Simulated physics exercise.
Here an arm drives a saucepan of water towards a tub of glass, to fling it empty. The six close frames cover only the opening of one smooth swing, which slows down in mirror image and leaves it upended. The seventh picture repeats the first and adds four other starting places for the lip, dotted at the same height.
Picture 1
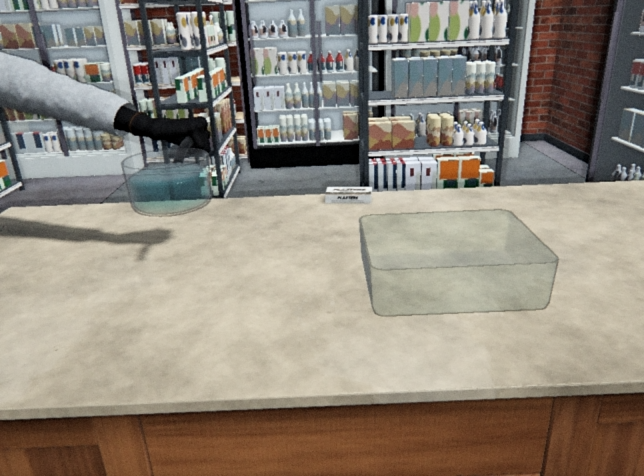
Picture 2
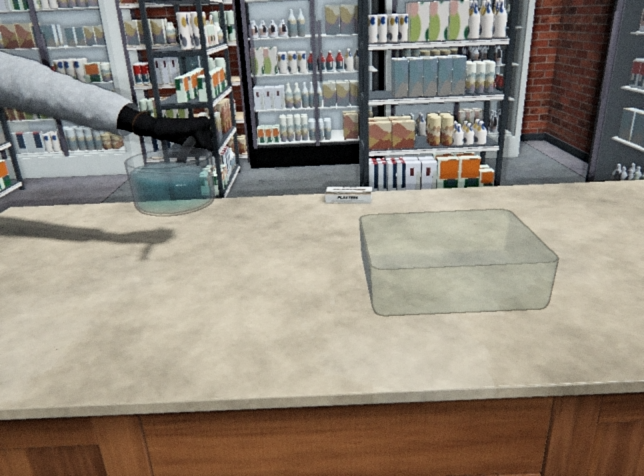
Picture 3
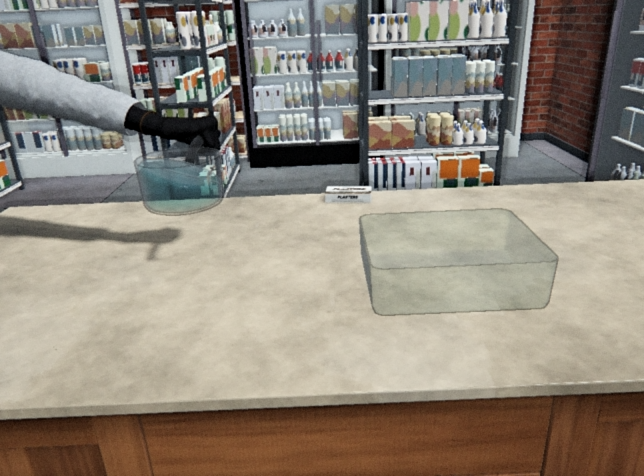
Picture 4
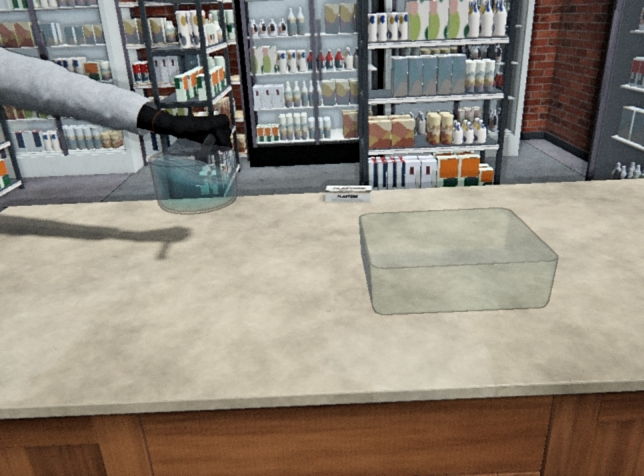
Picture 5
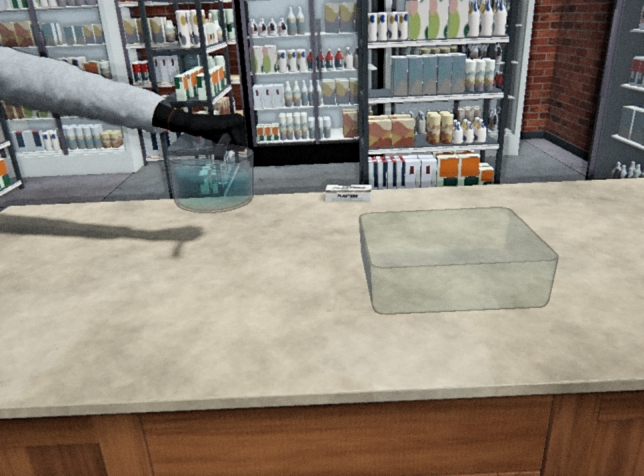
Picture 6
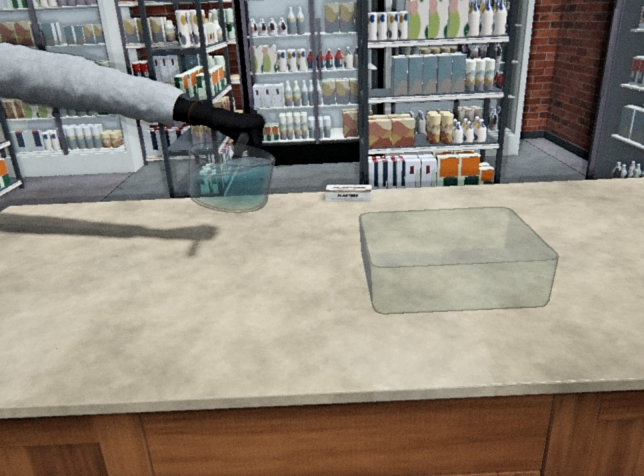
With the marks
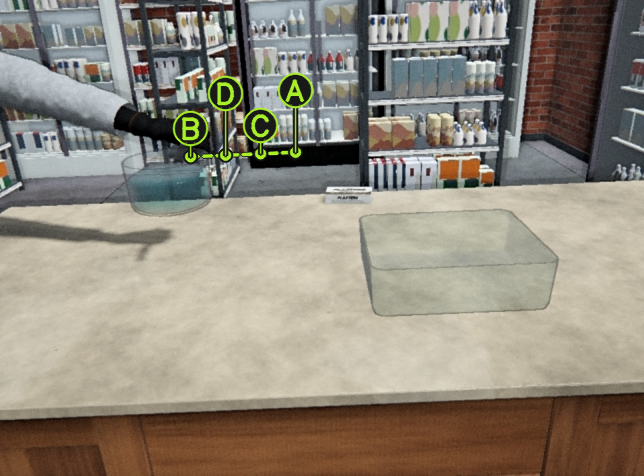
In the video, a black-gloved hand holds a clear container of bluish liquid above a counter in a shop, carries it slowly right toward a glass tub, and then tilts it slightly, with the liquid still inside.
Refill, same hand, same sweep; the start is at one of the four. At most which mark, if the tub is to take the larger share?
C.
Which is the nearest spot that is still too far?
D.
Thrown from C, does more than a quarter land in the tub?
Yes, clearly.
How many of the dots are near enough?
Two of the four.
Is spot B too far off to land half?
Yes.
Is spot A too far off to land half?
No, not at all.
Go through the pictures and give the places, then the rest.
Upright, lip at (205, 156); tub from (372, 313) to (548, 306); nothing has left yet.
Upright, lip at (209, 155); nothing has left yet.
Upright, lip at (218, 155); nothing has left yet.
Upright, lip at (232, 153); nothing has left yet.
Upright, lip at (251, 153); nothing has left yet.
Tipped about 12°, lip at (273, 159); nothing has left yet.
On the marked copy, A at (295, 152); B at (190, 156); C at (260, 153); D at (225, 155).
Choosing A, about 92 % lands in the tub, 1 % falls short and 7 % goes beside or beyond.
Choosing B, about 0 % lands in the tub, 99 % falls short.
Choosing C, about 71 % lands in the tub, 25 % falls short and 4 % goes beside or beyond.
Choosing D, about 31 % lands in the tub, 67 % falls short.
